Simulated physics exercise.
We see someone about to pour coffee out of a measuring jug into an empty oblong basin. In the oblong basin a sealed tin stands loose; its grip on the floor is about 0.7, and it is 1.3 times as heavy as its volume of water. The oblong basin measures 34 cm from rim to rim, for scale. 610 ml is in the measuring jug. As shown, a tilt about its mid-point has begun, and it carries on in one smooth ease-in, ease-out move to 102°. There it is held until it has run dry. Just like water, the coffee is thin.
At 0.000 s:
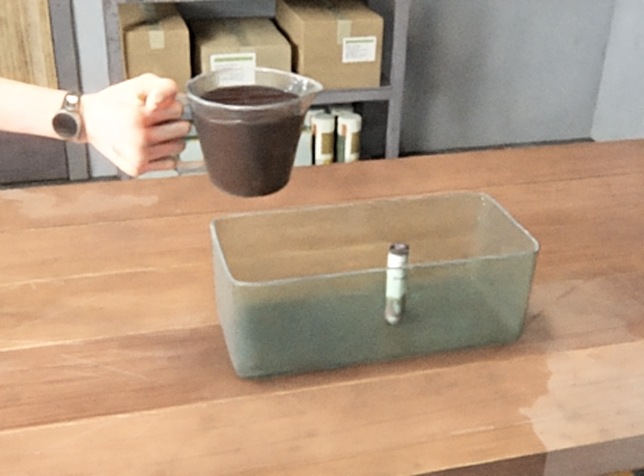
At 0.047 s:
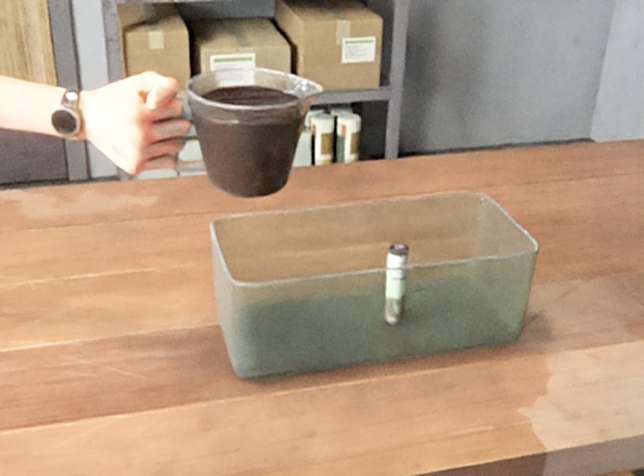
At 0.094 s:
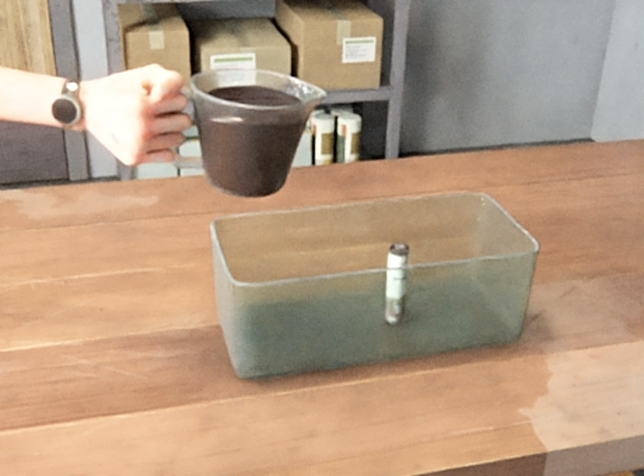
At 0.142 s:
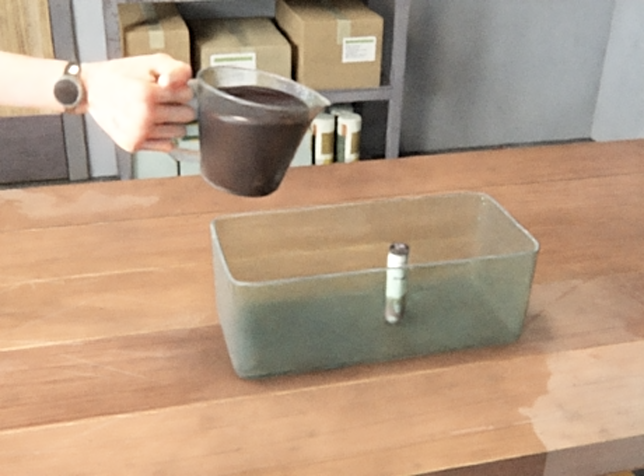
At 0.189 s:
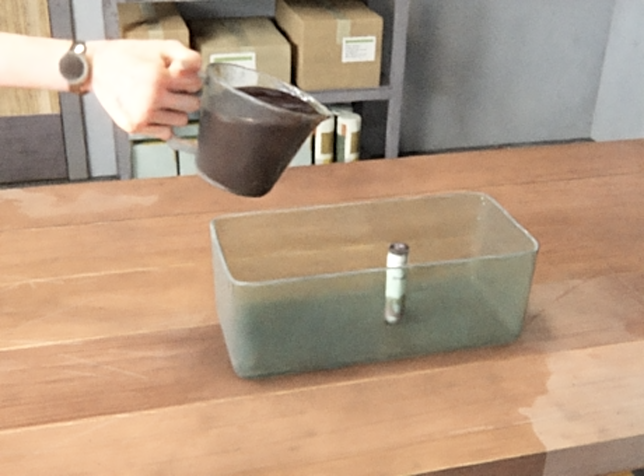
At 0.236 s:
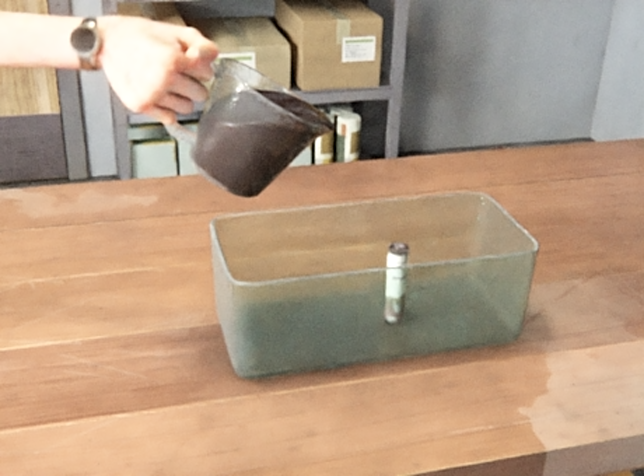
On a wooden table stood a clear oblong basin with a small tin upright inside, and above it a hand held a glass jug of dark coffee, slowly tilting it further to the right.
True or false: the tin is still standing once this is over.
False.
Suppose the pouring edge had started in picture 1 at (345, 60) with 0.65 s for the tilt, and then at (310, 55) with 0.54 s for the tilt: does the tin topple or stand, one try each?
Try 1: Tipped over; try 2: Tipped over.
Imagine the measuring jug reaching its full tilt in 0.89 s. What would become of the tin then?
The tin tumbles.
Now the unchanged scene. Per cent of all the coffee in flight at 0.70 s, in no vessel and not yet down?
I'd put it at about 7 per cent of the liquid.
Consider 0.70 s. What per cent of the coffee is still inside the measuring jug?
I'd estimate some 5 per cent.
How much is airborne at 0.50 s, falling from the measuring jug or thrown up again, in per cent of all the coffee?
It comes to roughly 28 per cent.
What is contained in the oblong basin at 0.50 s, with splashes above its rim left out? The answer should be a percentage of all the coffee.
Near 34 in a hundred.
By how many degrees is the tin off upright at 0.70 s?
Roughly 30°.
After 0.50 s the tilt is 93° and 40 per cent is still to pour; the tin stands where it began.
After 0.70 s the tilt is 102° and 5 per cent is still to pour; the tin leans 31°.
After 0.90 s the tilt is 102° and 0 per cent is still to pour; the tin lies on its side.
After 1.12 s the tilt is 102° and 0 per cent is still to pour; the tin lies on its side.
In the end the tin lies on its side.
